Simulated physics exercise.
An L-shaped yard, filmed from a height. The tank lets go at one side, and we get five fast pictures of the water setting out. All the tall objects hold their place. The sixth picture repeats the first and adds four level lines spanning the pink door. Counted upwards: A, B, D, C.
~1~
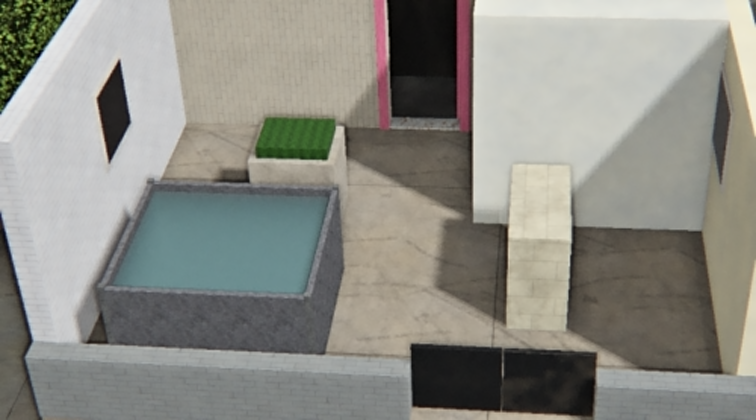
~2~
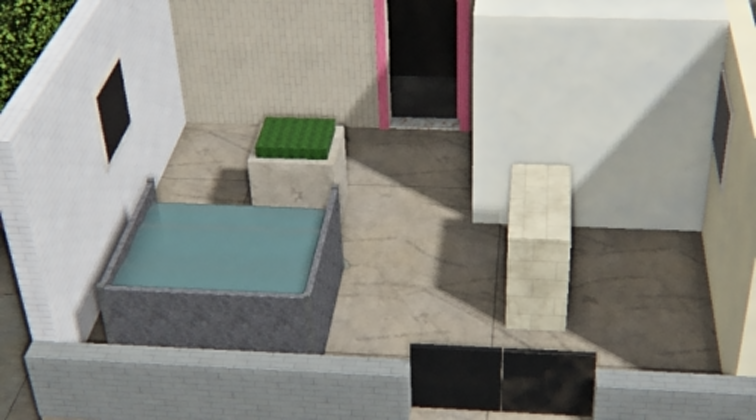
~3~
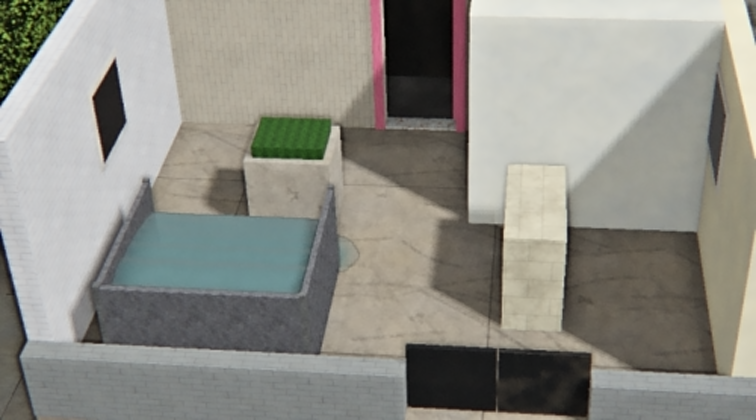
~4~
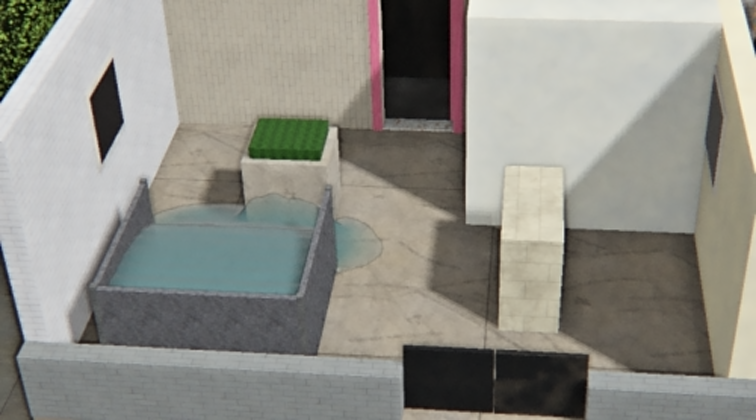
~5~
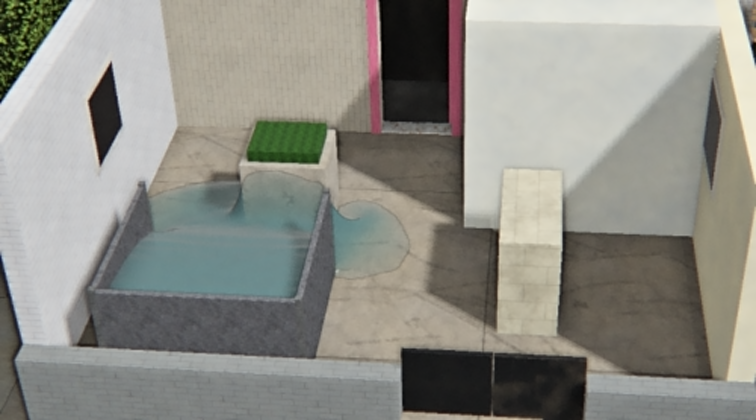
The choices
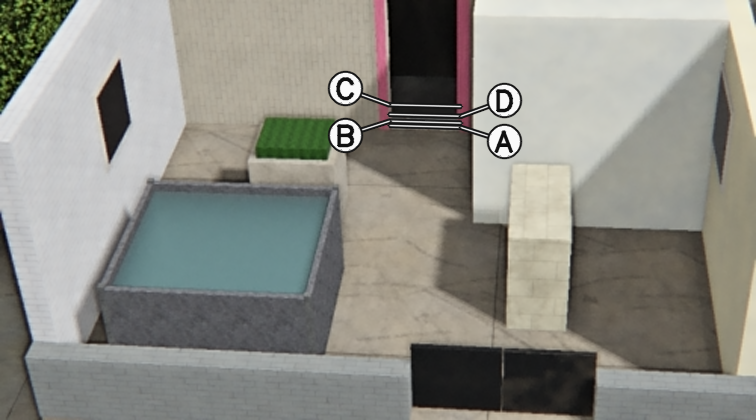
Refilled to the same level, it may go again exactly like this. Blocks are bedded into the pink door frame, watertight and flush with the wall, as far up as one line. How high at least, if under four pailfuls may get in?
Mark C just does it.
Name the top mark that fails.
That would be D.
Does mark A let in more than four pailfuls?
Yes.
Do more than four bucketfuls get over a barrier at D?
Yes, that goes wrong.
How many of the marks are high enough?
One of them.
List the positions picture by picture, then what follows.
Water in the tank at rest, its middle at (225, 242); foot of the pink doorway at (425, 129); shut gate at (503, 360).
Water covers 3 % of the ground, its front hidden from here.
Water covers 6 % of the ground, its front hidden from here.
Water covers 11 % of the ground and shows as far out as (371, 242).
Water covers 17 % of the ground and shows as far out as (398, 236).
On the marked copy, A at (425, 126); B at (425, 122); C at (424, 105); D at (425, 115); from the bottom up A, B, D, C.
Choosing A, dozens of bucketfuls pour in.
Choosing B, some 25 bucketfuls get in.
Choosing C, a bucket or two gets in.
Choosing D, about 9 bucketfuls get in.
